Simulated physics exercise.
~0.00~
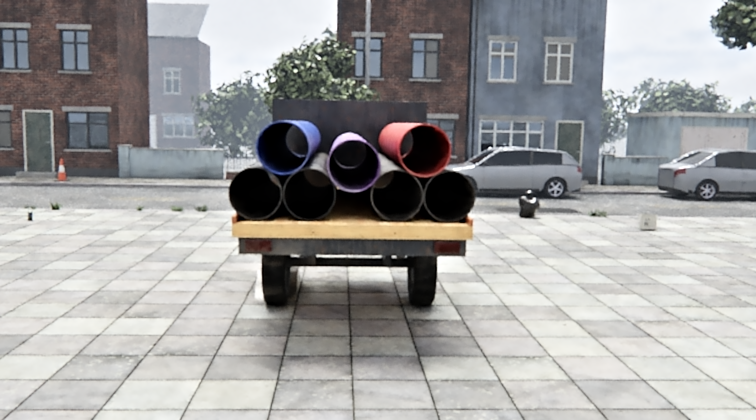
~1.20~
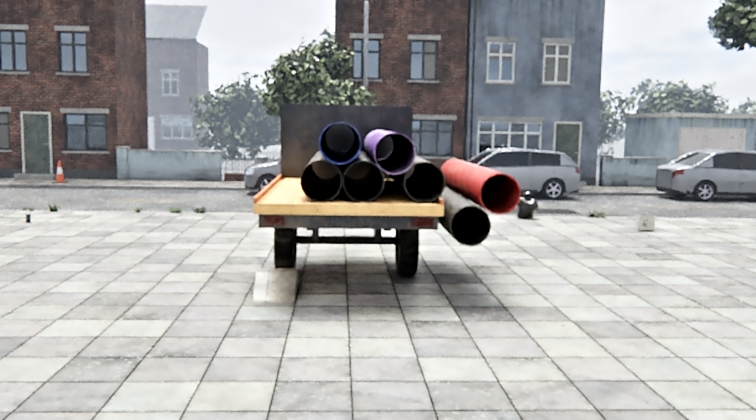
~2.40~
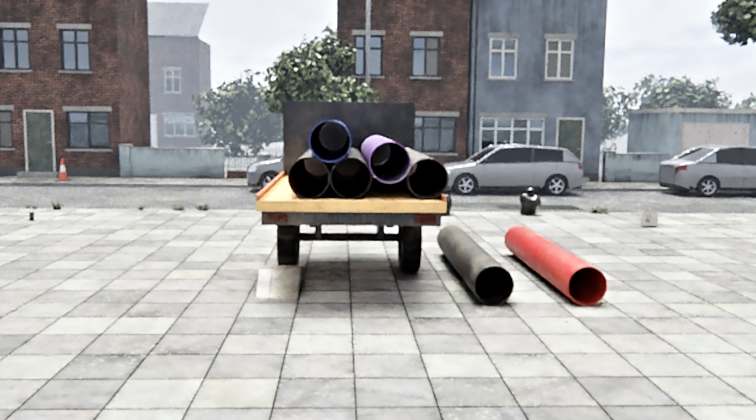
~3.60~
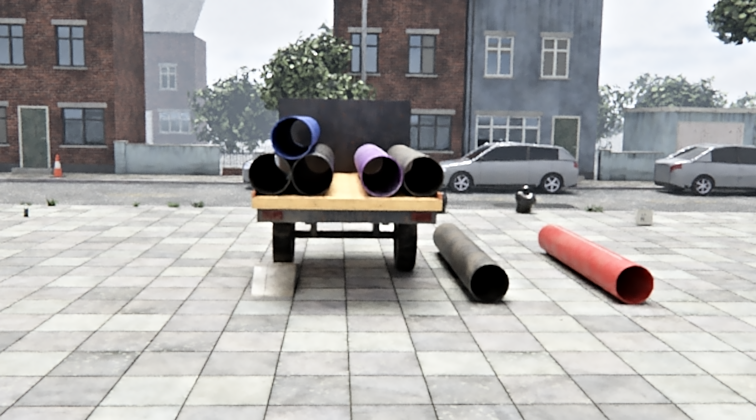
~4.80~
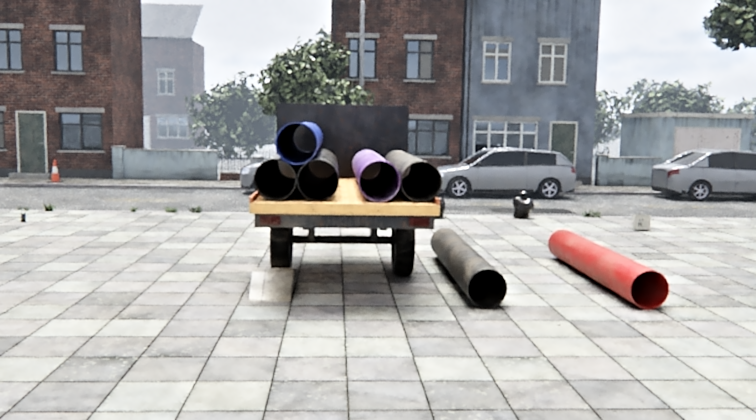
Flatbed trailer loaded with stacked pipes tilting, a red and a black pipe tumbling off the right side onto paving, the rest staying aboard.
